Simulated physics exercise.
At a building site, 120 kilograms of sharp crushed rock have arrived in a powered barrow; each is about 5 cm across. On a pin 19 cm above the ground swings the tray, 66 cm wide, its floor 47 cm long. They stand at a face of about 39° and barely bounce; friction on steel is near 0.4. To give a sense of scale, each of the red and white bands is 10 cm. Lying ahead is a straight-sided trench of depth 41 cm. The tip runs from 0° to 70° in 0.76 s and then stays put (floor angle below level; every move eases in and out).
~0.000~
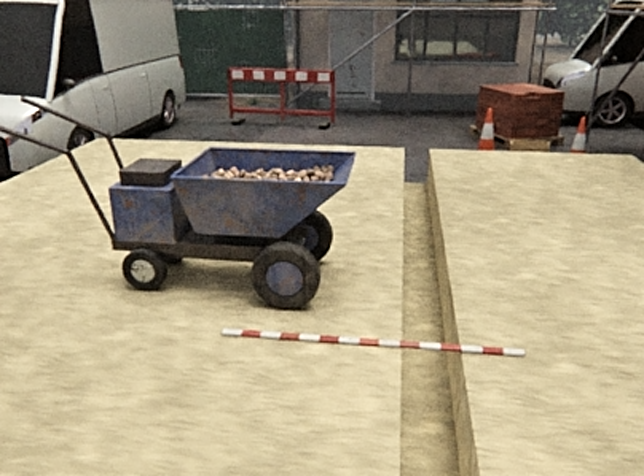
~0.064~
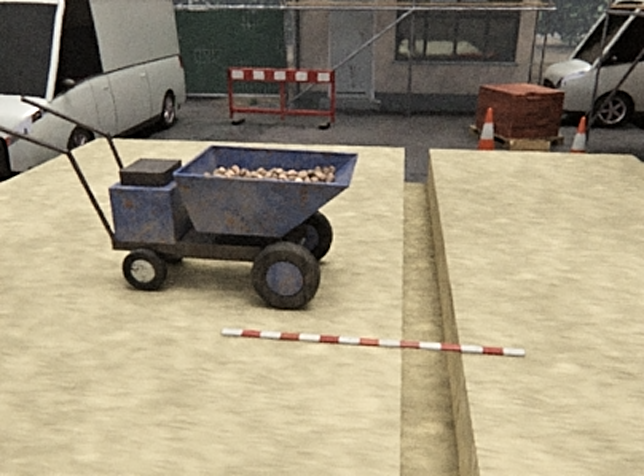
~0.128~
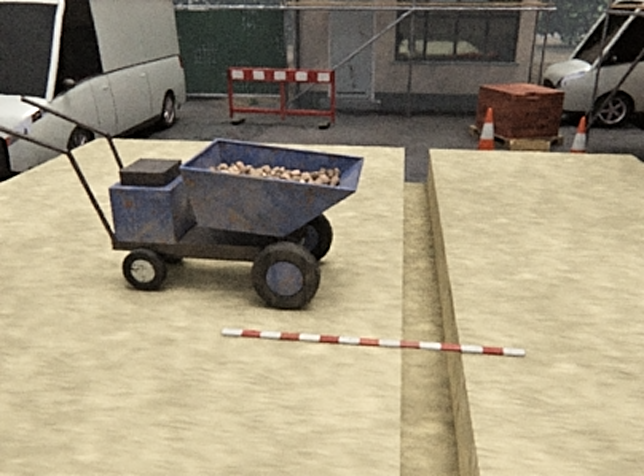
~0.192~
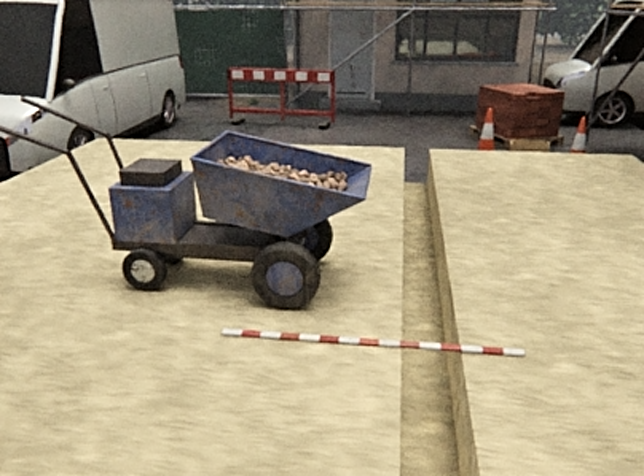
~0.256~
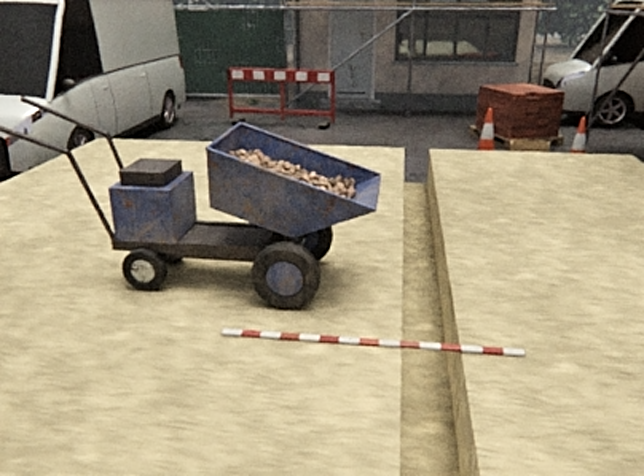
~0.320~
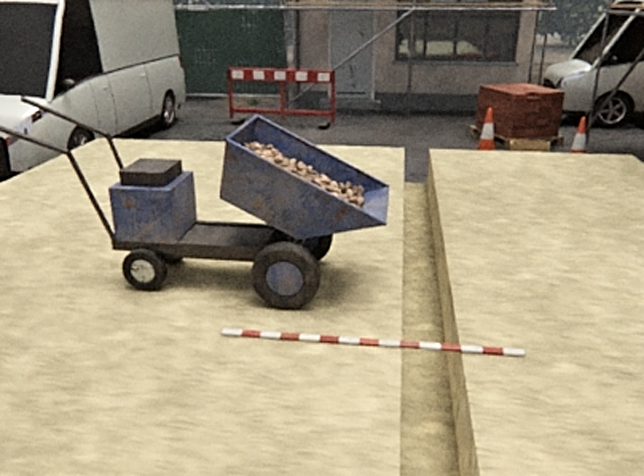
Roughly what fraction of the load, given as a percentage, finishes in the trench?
Some 96 per cent of the stones.
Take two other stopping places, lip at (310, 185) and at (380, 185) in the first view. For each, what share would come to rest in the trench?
First place: Near 50%; second place: Near 60%.
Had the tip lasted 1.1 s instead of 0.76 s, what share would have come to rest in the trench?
In that case, around 100%.
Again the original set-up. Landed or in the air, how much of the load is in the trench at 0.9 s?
Approx. 20 % of the load.
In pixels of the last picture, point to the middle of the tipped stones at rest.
I'd point to around (426, 335).
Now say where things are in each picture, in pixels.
In the first picture, lip at (346, 185), floor tilted 0°, highest stones at (289, 175).
In the second picture, lip at (349, 186), floor tilted 1°, highest stones at (270, 174); the stones move at 0.3 m/s on average.
In the third picture, the tray is at 5°, its lip at (355, 191); the top of the load is at (239, 170); the stones move at 0.6 m/s on average.
In the fourth picture, lip at (365, 199), floor tilted 11°, highest stones at (238, 164); the stones move at 0.8 m/s on average.
In the fifth picture, lip at (376, 211), floor tilted 19°, highest stones at (244, 157); the stones move at 1.0 m/s on average.
In the sixth picture, the tray is at 27°, its lip at (386, 225); the top of the load is at (253, 149); the stones move at 1.1 m/s on average.
After 0.6 s the floor is at 59°; 100 % in the tray; the foremost stones are at (388, 255).
After 0.9 s the floor is at 70°; 81 % in the tray, 19 % in the trench; the foremost stones are at (443, 324).
After 1.2 s the floor is at 70°; 21 % in the tray, 75 % in the trench, 4 % past the trench; the foremost stones are at (513, 303).
After 3.2 s the floor is at 70°; 0 % in the tray, 96 % in the trench, 4 % past the trench; the foremost stones are at (535, 306).
